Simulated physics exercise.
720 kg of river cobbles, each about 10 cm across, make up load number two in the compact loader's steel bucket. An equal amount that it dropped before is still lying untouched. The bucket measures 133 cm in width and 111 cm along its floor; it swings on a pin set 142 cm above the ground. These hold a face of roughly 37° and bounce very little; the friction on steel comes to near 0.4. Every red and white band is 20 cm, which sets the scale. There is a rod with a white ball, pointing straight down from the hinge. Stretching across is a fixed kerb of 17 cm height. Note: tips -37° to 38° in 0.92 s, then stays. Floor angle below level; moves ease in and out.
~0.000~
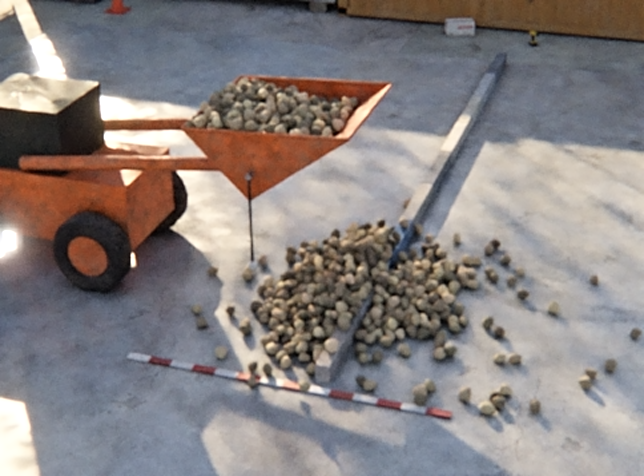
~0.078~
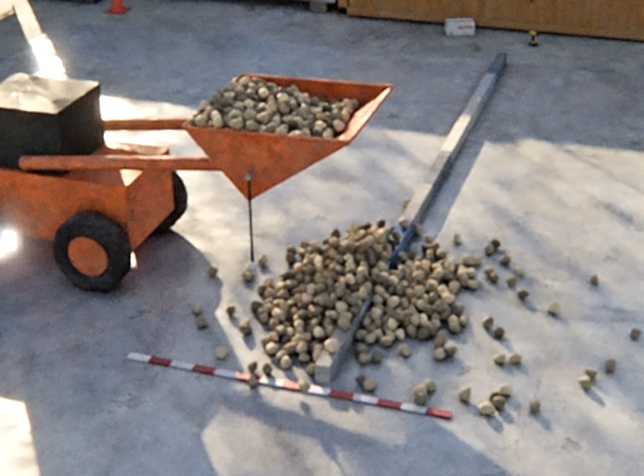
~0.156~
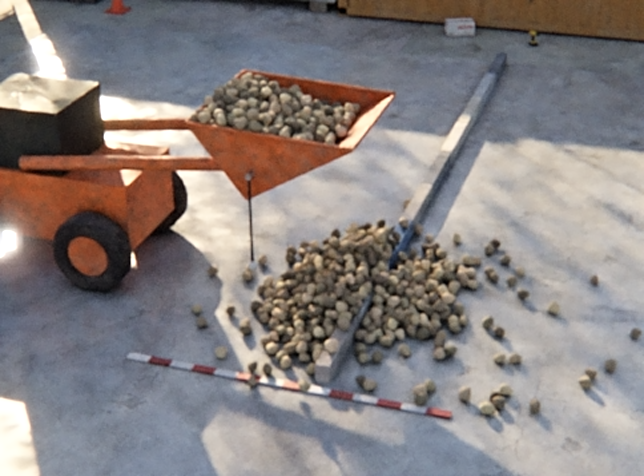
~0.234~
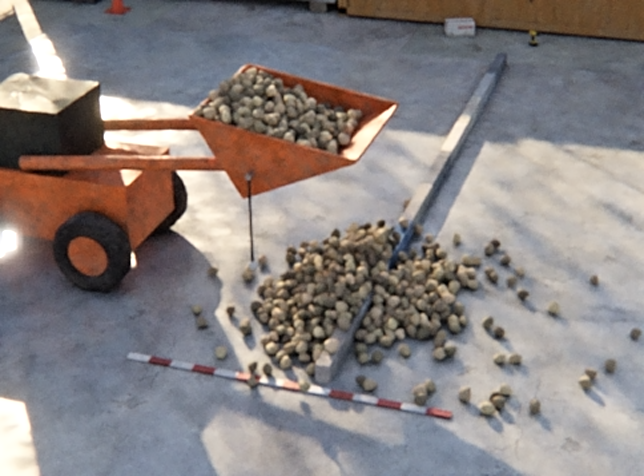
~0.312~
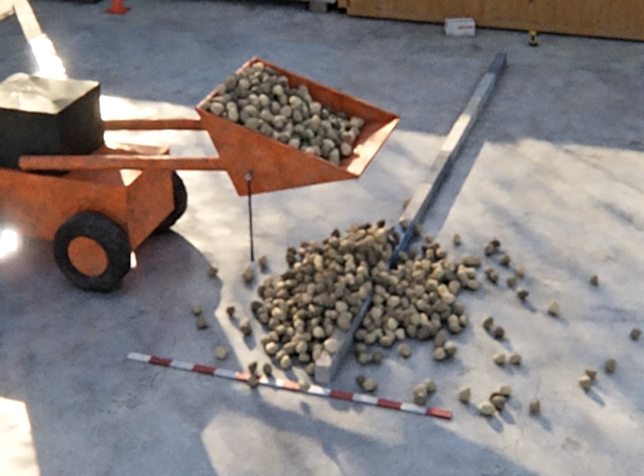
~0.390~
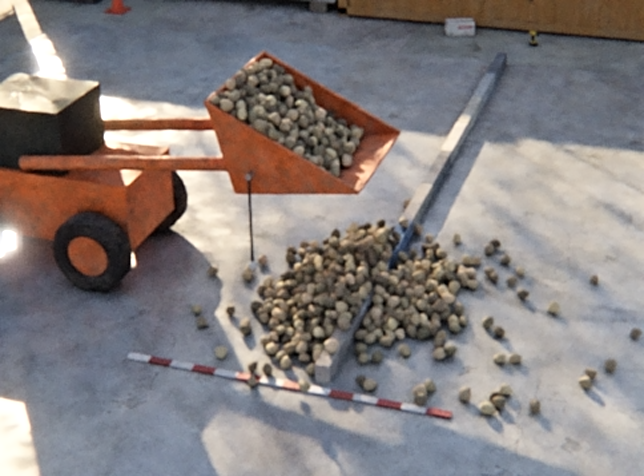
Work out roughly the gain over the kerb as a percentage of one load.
Close to 93 parts in a hundred.
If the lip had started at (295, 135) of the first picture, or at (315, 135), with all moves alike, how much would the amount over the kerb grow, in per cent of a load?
Case one about 35 %, case two about 55 %.
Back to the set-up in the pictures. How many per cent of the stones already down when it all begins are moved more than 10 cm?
Close to 25 in a hundred of them.
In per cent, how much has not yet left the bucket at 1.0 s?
Estimate: 75 % remaining inside, roughly.
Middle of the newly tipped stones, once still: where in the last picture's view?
(425, 295).
After 0.7 s the floor is at 26°; in per cent of one load, 100 in the bucket, 67 on this side of the kerb, 33 over the kerb; the foremost stones are at (578, 348).
After 1.0 s the floor is at 38°; in per cent of one load, 75 in the bucket, 88 on this side of the kerb, 36 over the kerb; the foremost stones are at (578, 348).
After 1.4 s the floor is at 38°; in per cent of one load, 23 in the bucket, 89 on this side of the kerb, 87 over the kerb; the foremost stones are at (578, 348).
After 4.2 s the floor is at 38°; in per cent of one load, 0 in the bucket, 74 on this side of the kerb, 126 over the kerb; the foremost stones are at (628, 335). Net gain over the kerb, 93.
